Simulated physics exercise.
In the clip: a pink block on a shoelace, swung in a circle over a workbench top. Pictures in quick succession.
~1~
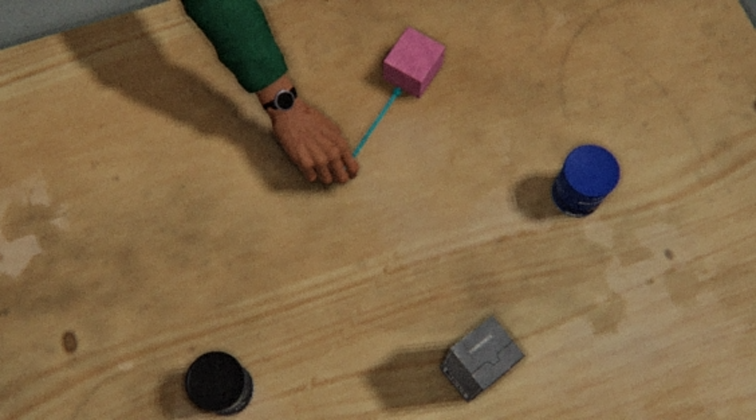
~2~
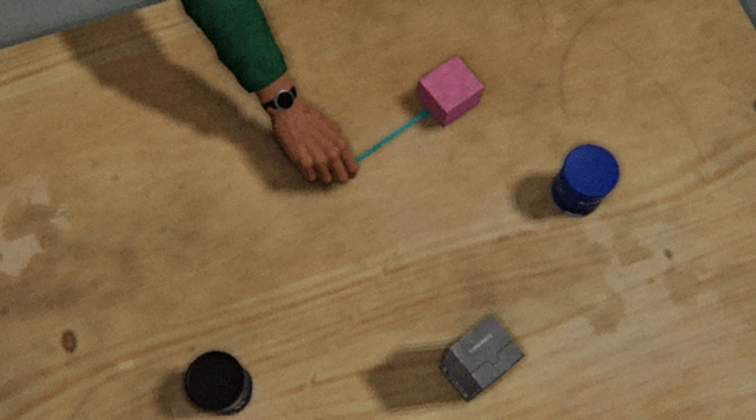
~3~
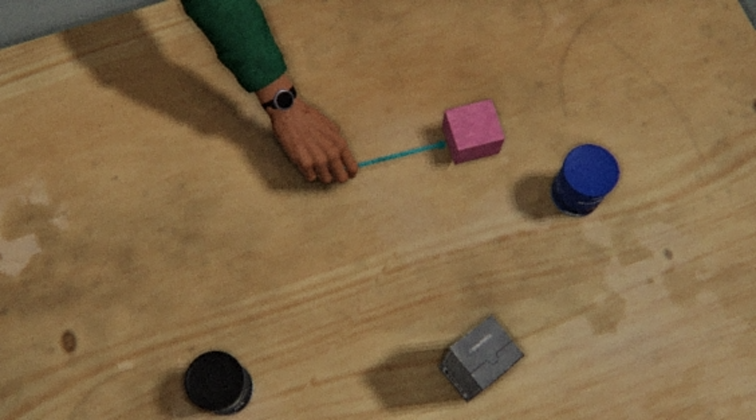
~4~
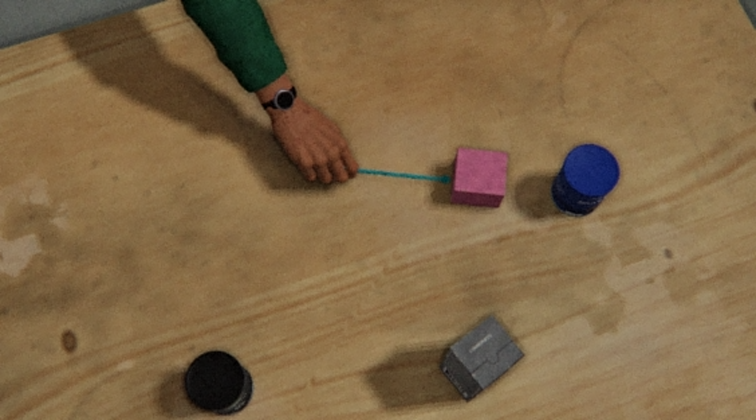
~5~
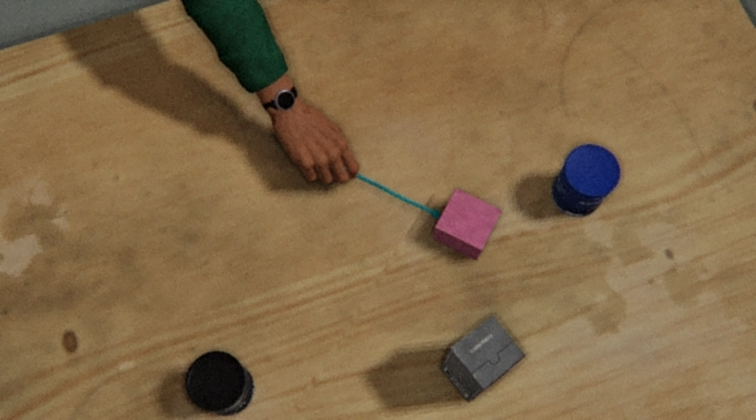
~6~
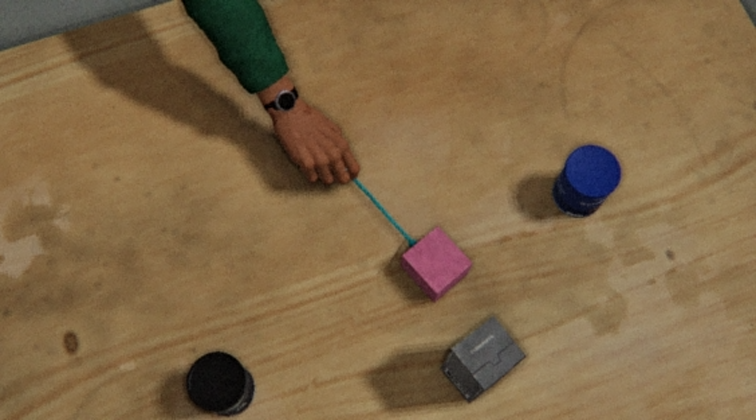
A pink block on a taut teal shoelace swings clockwise over a wooden bench top, starting above and right of the hand holding the lace. It sweeps down past the left side of the blue tin, then curves back leftward below the hand, near the grey carton, while the tins stay still.
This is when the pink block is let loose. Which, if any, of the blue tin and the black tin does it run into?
The blue tin is not run into; the black tin is run into.
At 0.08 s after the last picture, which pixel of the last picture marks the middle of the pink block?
It has reached (349, 321) by then.
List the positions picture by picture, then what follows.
In the first frame, pink block (415, 54); blue tin (592, 170); black tin (214, 381); grey carton (488, 352).
In the second frame, pink block (451, 83).
In the third frame, pink block (475, 125).
In the fourth frame, pink block (481, 171).
In the fifth frame, pink block (468, 219).
In the sixth frame, pink block (437, 259); blue tin (593, 170); black tin (216, 381); grey carton (489, 352); going round clockwise.
Then, 0.08 s later than the last view, block near (349, 320).
Then, 0.20 s later than the last view, block near (272, 377); black tin pushed aside.
Finally, block near (271, 385); black tin pushed aside. The blue tin remains clear and the black tin takes the knock.
